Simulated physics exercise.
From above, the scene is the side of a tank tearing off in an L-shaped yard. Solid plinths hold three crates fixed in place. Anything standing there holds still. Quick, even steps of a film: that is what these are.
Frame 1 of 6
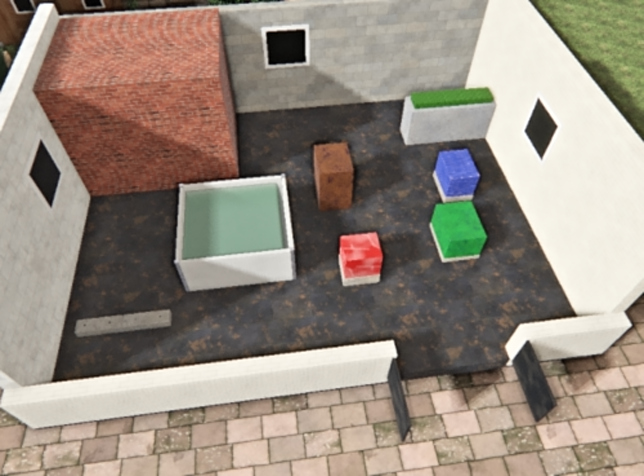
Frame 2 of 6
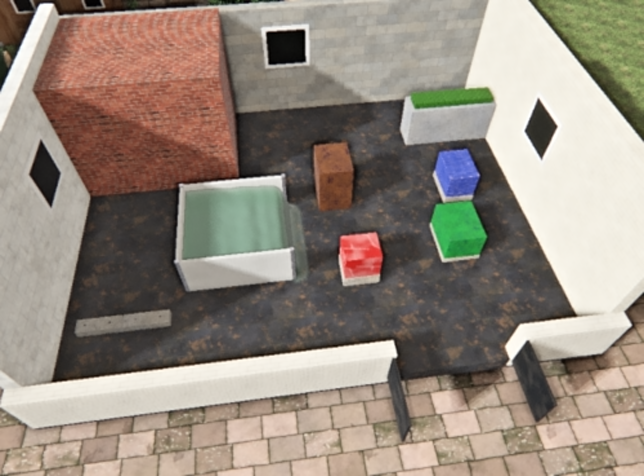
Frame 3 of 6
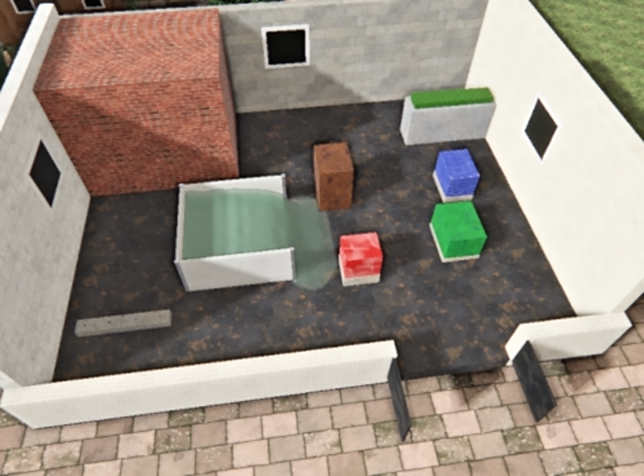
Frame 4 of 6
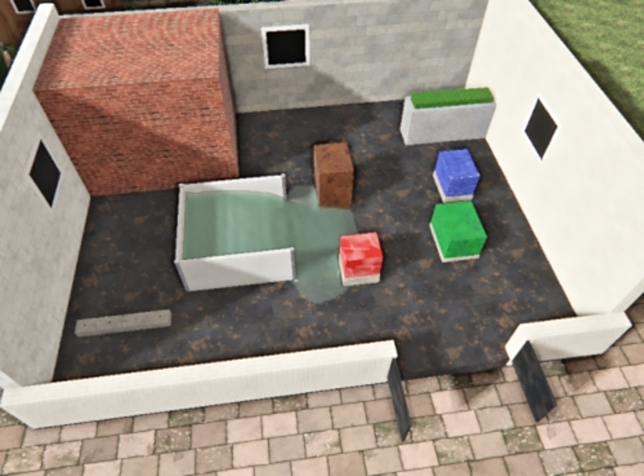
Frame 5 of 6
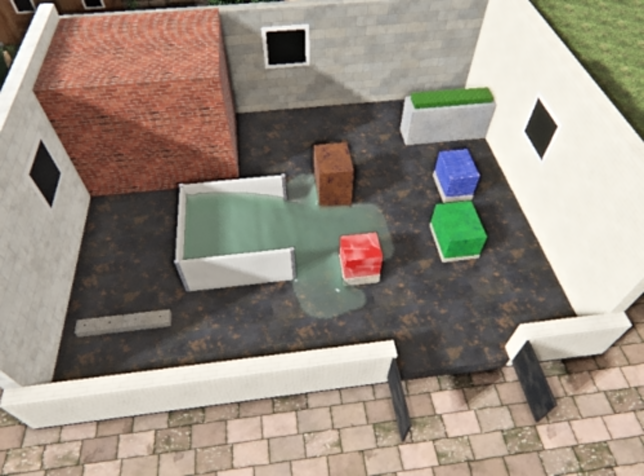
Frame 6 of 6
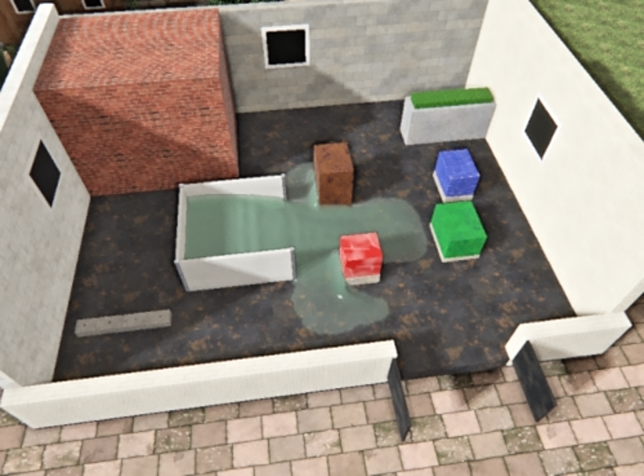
In a walled yard, water pours from the open right side of a white tank, spreading rightward around a red block.
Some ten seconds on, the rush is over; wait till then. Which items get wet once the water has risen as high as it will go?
The blue crate ends up wet, the green crate ends up wet, the red crate ends up wet.
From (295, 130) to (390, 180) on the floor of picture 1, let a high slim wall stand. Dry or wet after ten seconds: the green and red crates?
Well, the green crate is inundated and the red crate is inundated then.
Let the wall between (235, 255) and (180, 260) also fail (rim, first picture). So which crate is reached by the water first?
The red crate comes first.
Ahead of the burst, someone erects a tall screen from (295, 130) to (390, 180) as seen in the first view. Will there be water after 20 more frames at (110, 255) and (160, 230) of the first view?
Untouched, untouched.
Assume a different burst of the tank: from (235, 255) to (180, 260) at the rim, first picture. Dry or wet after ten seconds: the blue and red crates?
As I see it, blue is not reached, and red is not reached.
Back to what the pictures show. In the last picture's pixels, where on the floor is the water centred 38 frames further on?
Somewhere near (360, 216).
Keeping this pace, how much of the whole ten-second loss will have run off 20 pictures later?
My estimate is roughly 35 percent.
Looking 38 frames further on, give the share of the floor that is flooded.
The answer is around 80 per cent.
A moment on, water covers 30 % of the floor; the blue crate water round its plinth, the green crate water round its plinth, the red crate water round its plinth.
Next, water covers 45 % of the floor; the blue crate water round its plinth, the green crate water round its plinth, the red crate water round its plinth.
Then, water covers 65 % of the floor; the blue crate water round its plinth, the green crate water round its plinth, the red crate water round its plinth.
Later, water covers 80 % of the floor; the blue crate water round its plinth, the green crate water round its plinth, the red crate water round its plinth.
In the end, water covers 95 % of the floor; the blue crate was topped, the green crate was topped, the red crate was topped.
